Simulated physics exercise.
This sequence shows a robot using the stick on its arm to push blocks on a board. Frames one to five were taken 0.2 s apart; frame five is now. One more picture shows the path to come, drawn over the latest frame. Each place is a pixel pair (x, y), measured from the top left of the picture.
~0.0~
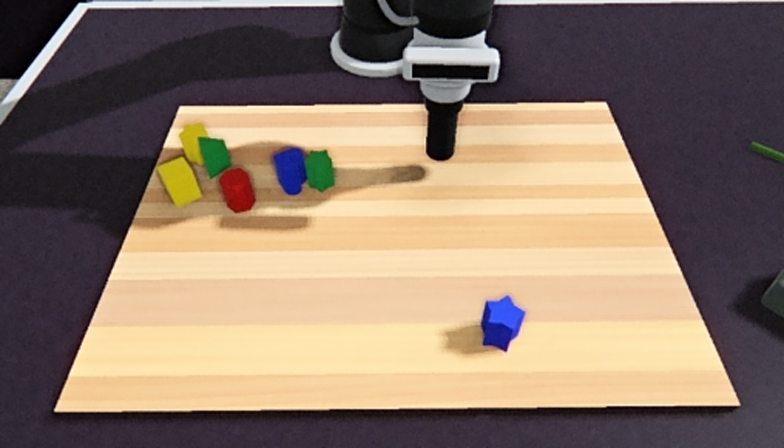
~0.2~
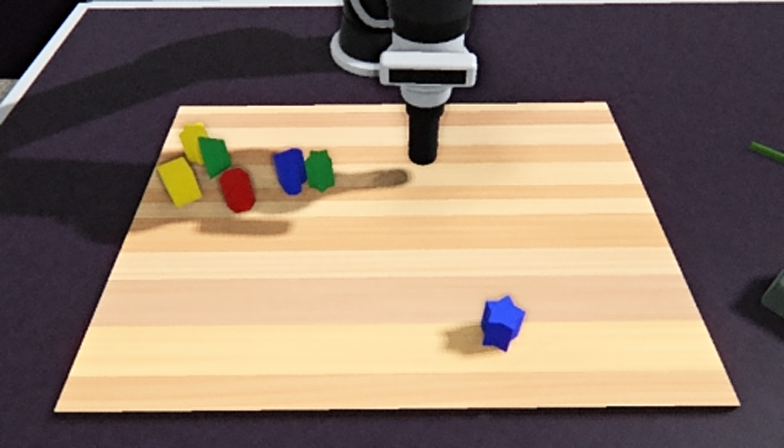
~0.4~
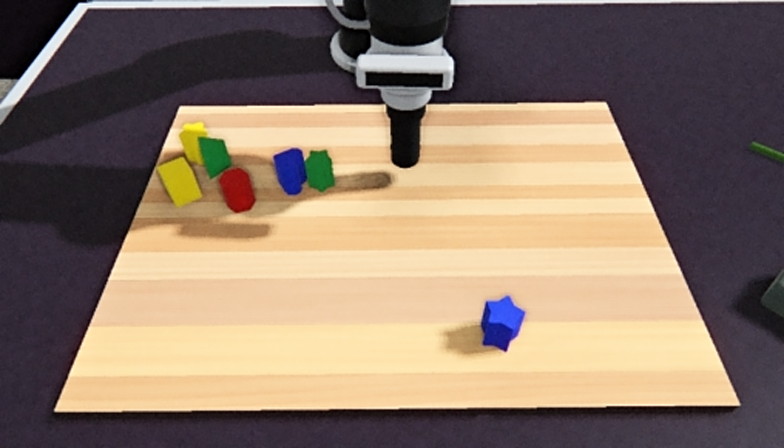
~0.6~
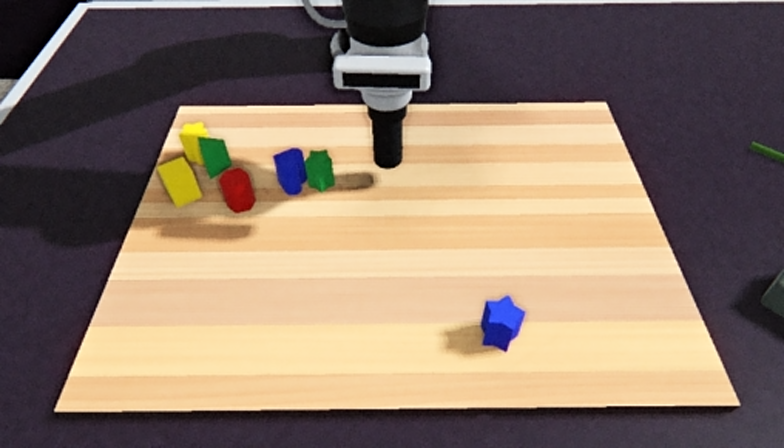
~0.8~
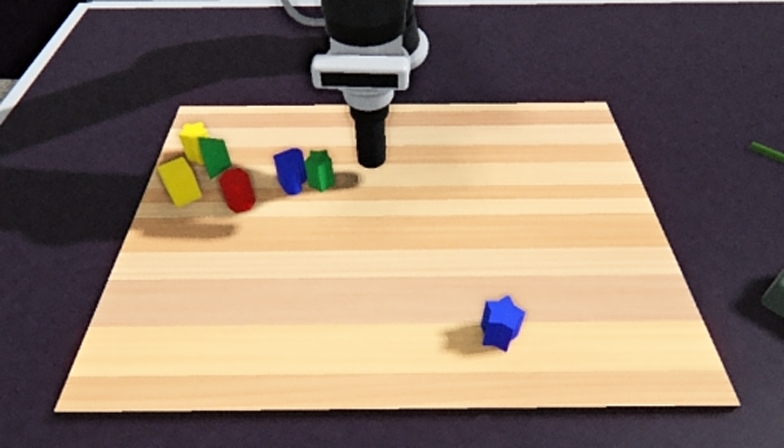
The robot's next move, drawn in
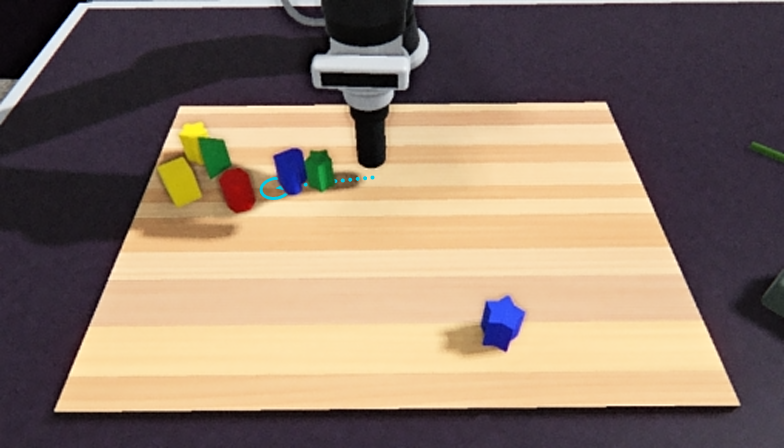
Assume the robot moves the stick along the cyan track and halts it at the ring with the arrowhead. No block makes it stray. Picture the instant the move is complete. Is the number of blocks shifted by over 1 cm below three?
That would be a no.
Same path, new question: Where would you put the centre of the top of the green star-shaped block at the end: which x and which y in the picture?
It is at (243, 164).
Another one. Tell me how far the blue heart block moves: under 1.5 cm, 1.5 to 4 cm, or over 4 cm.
It is going to finish beyond 4 cm from where it is now.
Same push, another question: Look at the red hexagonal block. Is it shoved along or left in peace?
When the path is over, the red hexagonal block has left its spot.
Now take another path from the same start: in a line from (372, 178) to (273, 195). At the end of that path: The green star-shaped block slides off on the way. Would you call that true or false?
It is false.
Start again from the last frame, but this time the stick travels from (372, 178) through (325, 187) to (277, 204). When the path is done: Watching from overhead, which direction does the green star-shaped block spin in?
The block spins clockwise.
The drawn path runs straight from (372, 178) to (276, 188).
On the path given first. One third of the way, stick (337, 163); green star-shaped block (311, 158).
Two thirds of the way, stick (304, 167); blue heart block (255, 161); green star-shaped block (277, 162).
At the end, stick (271, 171); green three-sided block not moved; red hexagonal block (209, 185), turned 45° anticlockwise; blue heart block (221, 163); green star-shaped block (243, 164), turned 15° clockwise.
